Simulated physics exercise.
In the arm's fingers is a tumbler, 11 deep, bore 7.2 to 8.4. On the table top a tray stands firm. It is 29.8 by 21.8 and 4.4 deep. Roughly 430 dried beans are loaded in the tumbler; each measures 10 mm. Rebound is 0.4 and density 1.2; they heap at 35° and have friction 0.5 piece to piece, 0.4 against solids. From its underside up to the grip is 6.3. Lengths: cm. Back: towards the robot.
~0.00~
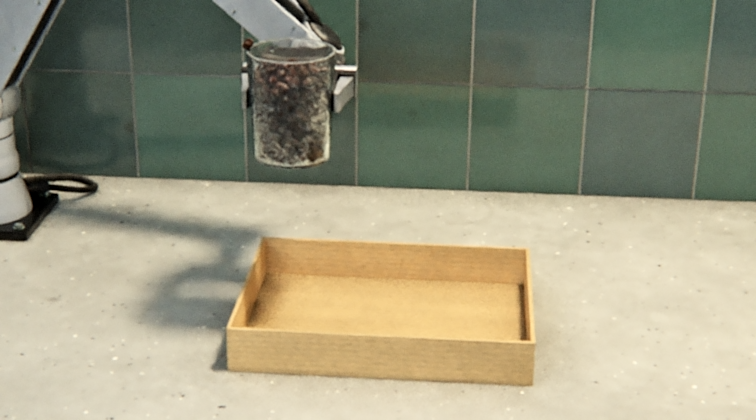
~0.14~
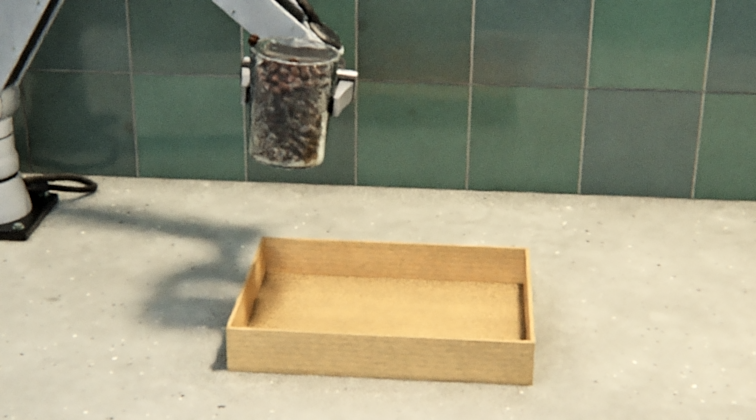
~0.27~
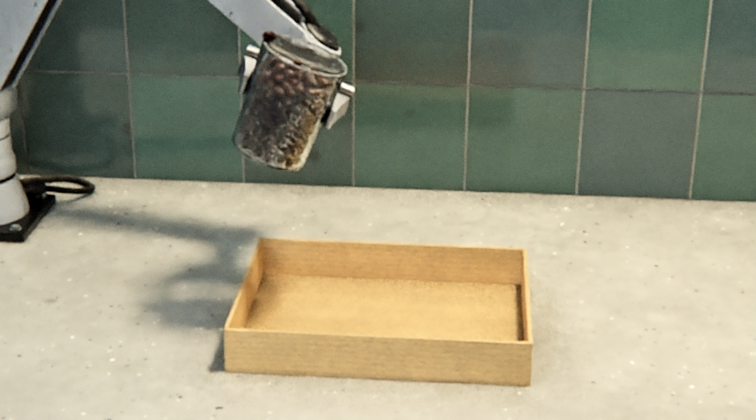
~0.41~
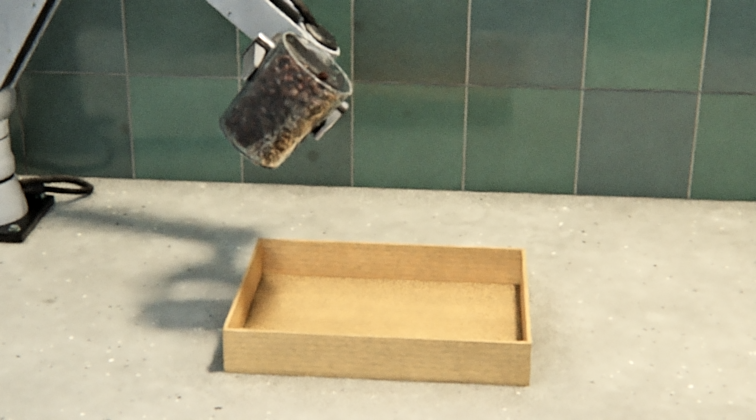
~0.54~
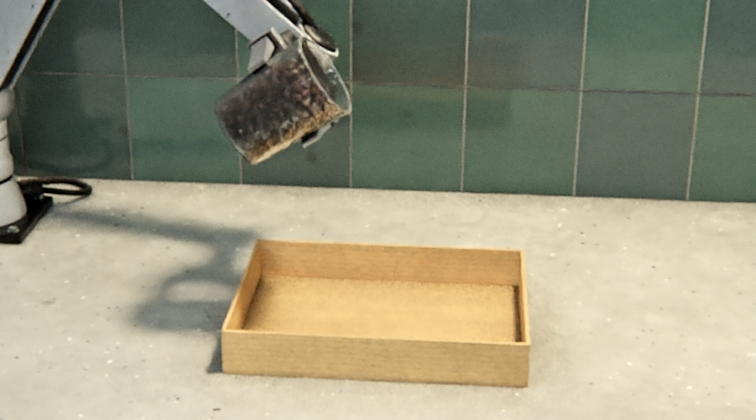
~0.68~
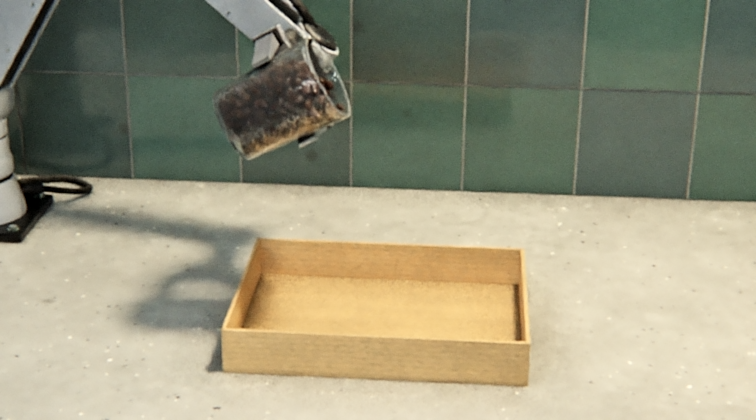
A robot arm holding a clear tumbler full of dark dried beans above a still, empty wooden tray on the table top steadily tilts it toward the right, until it leans well past halfway to horizontal, the beans staying inside.
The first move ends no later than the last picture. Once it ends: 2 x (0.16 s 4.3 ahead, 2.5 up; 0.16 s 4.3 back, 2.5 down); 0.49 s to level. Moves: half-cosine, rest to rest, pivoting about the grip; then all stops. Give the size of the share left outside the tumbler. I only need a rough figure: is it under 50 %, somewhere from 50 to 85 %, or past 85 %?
Roughly, it is under 50 %.
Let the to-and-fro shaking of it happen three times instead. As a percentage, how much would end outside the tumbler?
Estimate: Around 30 %.
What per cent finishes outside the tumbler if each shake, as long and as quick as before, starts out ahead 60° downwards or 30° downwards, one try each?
Near 0 and 5 percent respectively.
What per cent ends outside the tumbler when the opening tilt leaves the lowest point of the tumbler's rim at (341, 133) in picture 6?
65 percent or so.
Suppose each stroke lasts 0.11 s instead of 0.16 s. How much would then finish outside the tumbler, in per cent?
Roughly 55 in a hundred.
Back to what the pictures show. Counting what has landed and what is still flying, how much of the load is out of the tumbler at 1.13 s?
Near 15 in a hundred parts have gone so far.
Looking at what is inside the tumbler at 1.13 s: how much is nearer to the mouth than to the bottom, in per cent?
About 45 per cent.
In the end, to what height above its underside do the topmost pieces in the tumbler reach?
Roughly 10.0 cm.
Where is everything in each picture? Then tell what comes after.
The tumbler middle at (292, 105), level; upper third of the load around (291, 82), from x 245 to 325, top at y 45; 433 in the tumbler, in the first frame.
The tumbler middle at (290, 105), tilted 6° forward; upper third of the load around (289, 83), from x 250 to 330, top at y 40, in the second frame.
The tumbler middle at (286, 106), tilted 21° forward; upper third of the load around (287, 84), from x 240 to 330, top at y 35, in the third frame.
The tumbler middle at (282, 104), tilted 40° forward; upper third of the load around (286, 84), from x 230 to 335, top at y 55, in the fourth frame.
The tumbler middle at (280, 104), tilted 55° forward; upper third of the load around (284, 86), from x 225 to 330, top at y 60, in the fifth frame.
The tumbler middle at (279, 102), tilted 61° forward; upper third of the load around (285, 85), from x 225 to 340, top at y 65; 433 in the tumbler, in the sixth frame.
After 1.13 s, tilted 61° forward, highest piece 29 above the table; 375 in the tumbler, 51 in the tray, 7 in flight or on a rim.
After 1.58 s, tilted 27° forward, highest piece 28 above the table; 333 in the tumbler, 100 in the tray.
After 2.01 s, level, highest piece 29 above the table; 333 in the tumbler, 100 in the tray.
After 3.06 s, level, highest piece 29 above the table; 333 in the tumbler, 100 in the tray.
In the end, 333 in the tumbler, 100 in the tray. That is 23 % outside the tumbler.
